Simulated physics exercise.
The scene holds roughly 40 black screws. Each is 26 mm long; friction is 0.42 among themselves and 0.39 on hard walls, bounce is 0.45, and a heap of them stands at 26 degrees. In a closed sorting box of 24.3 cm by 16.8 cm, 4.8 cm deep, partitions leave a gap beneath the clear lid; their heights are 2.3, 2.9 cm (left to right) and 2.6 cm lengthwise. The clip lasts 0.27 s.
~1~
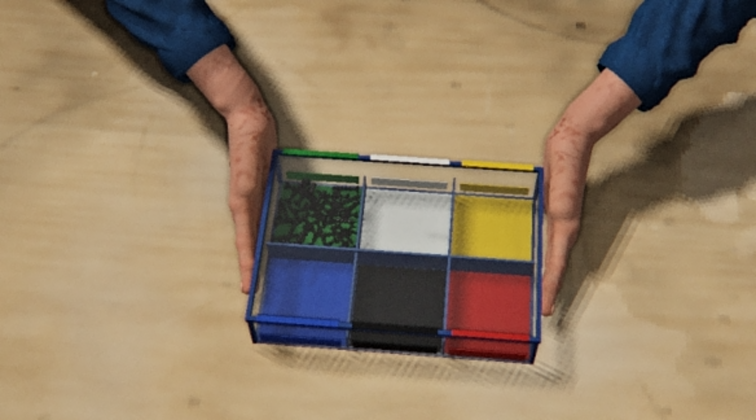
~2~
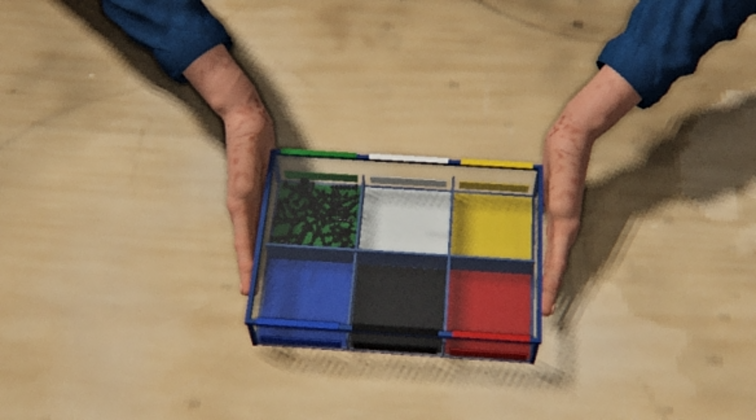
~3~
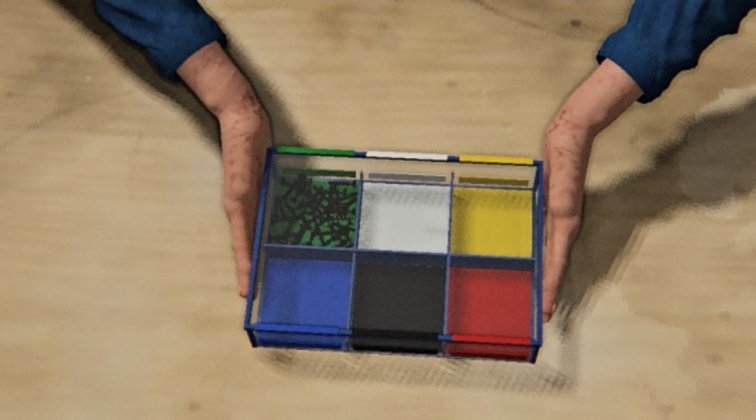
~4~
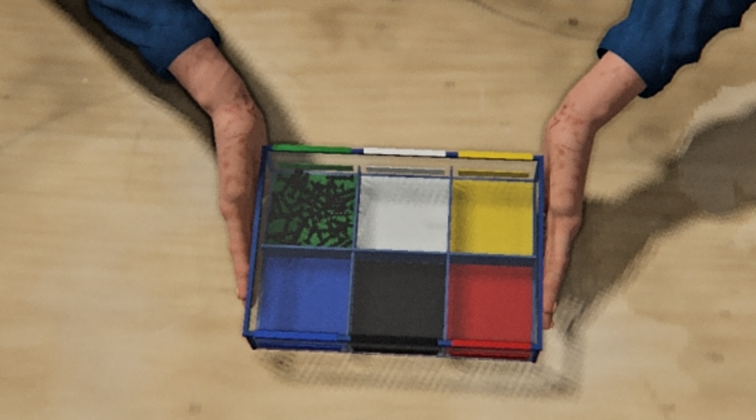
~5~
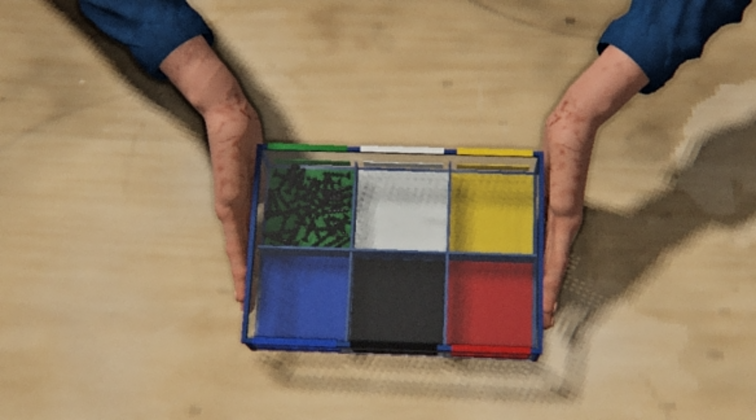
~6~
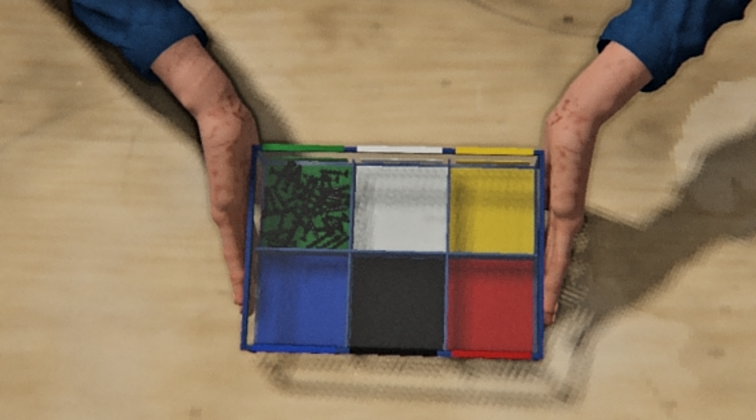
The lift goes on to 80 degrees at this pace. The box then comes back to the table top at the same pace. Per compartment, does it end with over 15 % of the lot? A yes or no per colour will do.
Red: No. Blue: Yes. Green: Yes. Yellow: No. White: No. Black: No.
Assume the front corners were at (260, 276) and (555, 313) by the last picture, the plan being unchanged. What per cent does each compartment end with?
Red 0; blue 0; green 80; yellow 0; white 20; black 0.
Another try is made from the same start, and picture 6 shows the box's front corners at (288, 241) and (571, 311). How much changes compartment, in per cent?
I'd put it at about 55 per cent.
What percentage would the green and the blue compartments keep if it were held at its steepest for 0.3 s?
Then: Green 70, blue 30.
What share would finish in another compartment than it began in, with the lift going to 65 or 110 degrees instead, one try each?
15 and 100 %.
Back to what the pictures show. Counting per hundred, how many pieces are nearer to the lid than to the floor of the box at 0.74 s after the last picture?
Roughly 30 per cent.
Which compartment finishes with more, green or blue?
Answer: Green.
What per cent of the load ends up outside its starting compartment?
Somewhere around 35 percent.
Then, 0.74 s after the last picture, tilt 79 degrees; blue 20 %, green 80 %.
Then, 1.23 s after the last picture, tilt 33 degrees; blue 35 %, green 65 %.
Then, 1.78 s after the last picture, tilt 0 degrees; blue 35 %, green 65 %.
In the end, red 0 %, blue 35 %, green 65 %, yellow 0 %, white 0 %, black 0 %.
